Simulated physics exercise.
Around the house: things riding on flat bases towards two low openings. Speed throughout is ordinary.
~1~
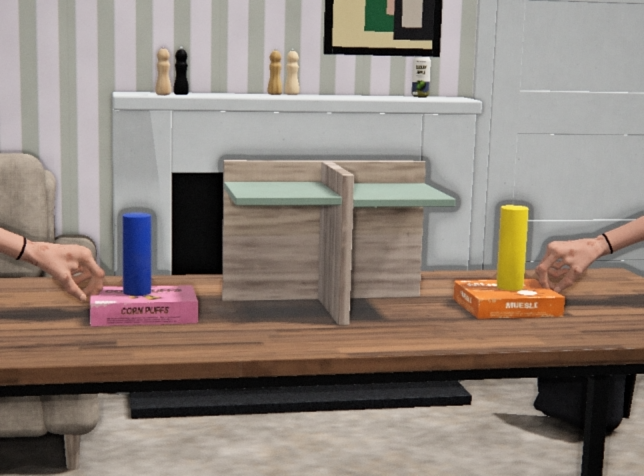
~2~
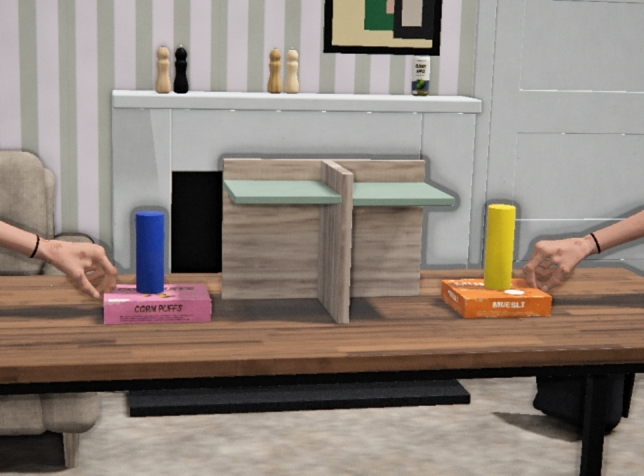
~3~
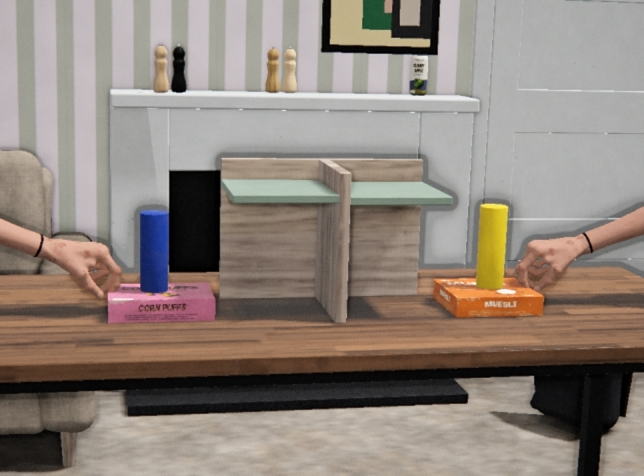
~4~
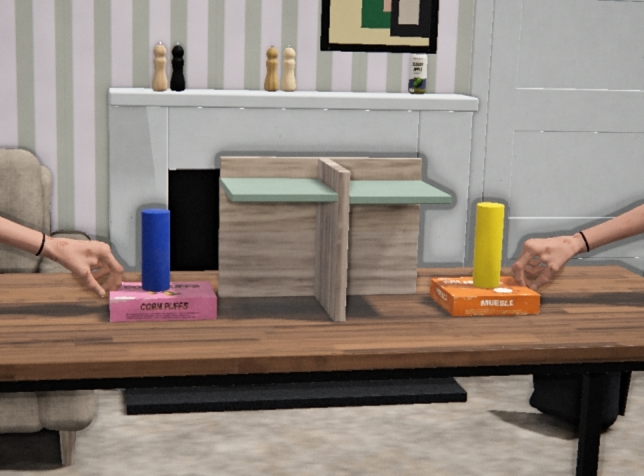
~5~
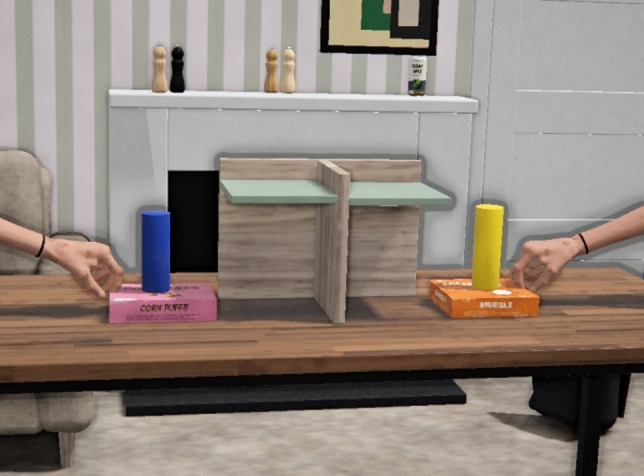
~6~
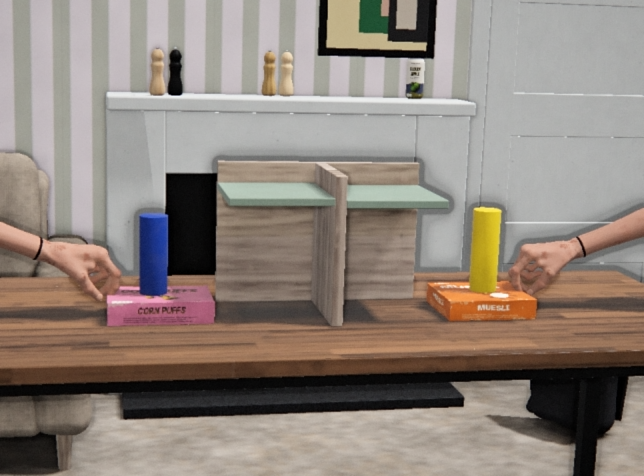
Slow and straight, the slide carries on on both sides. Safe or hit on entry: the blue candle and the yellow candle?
Blue candle - safe. Yellow candle - safe.
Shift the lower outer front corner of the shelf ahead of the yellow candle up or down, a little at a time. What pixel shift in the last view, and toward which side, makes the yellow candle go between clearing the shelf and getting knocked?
A downward shift of 12 pixels does it.
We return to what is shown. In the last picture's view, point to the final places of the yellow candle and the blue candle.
(391, 251) and (266, 254).
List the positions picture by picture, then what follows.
The first picture shows hands sliding the things forward; blue candle (137, 254); yellow candle (512, 248); shelf (334, 240).
The second picture shows hands sliding the things forward; yellow candle (499, 247); pink packet (156, 303).
The third picture shows hands sliding the things forward; blue candle (154, 252); orange packet (487, 297).
The fourth picture shows hands sliding the things forward; yellow candle (488, 245); shelf (331, 237).
The fifth picture shows hands sliding the things forward; blue candle (156, 252); pink packet (162, 303).
The sixth picture shows hands sliding the things forward; blue candle (154, 255); yellow candle (485, 250); orange packet (480, 301).
Then, 0.68 s later than the last frame, blue candle riding along near (185, 255); yellow candle riding along near (460, 251).
Then, 1.24 s later than the last frame, blue candle riding along near (223, 255); yellow candle riding along near (427, 251).
Then, 1.70 s later than the last frame, blue candle riding along near (256, 254); yellow candle riding along near (400, 251).
When it is over, the blue candle passes below, near (266, 254); the yellow candle passes below, near (391, 251).
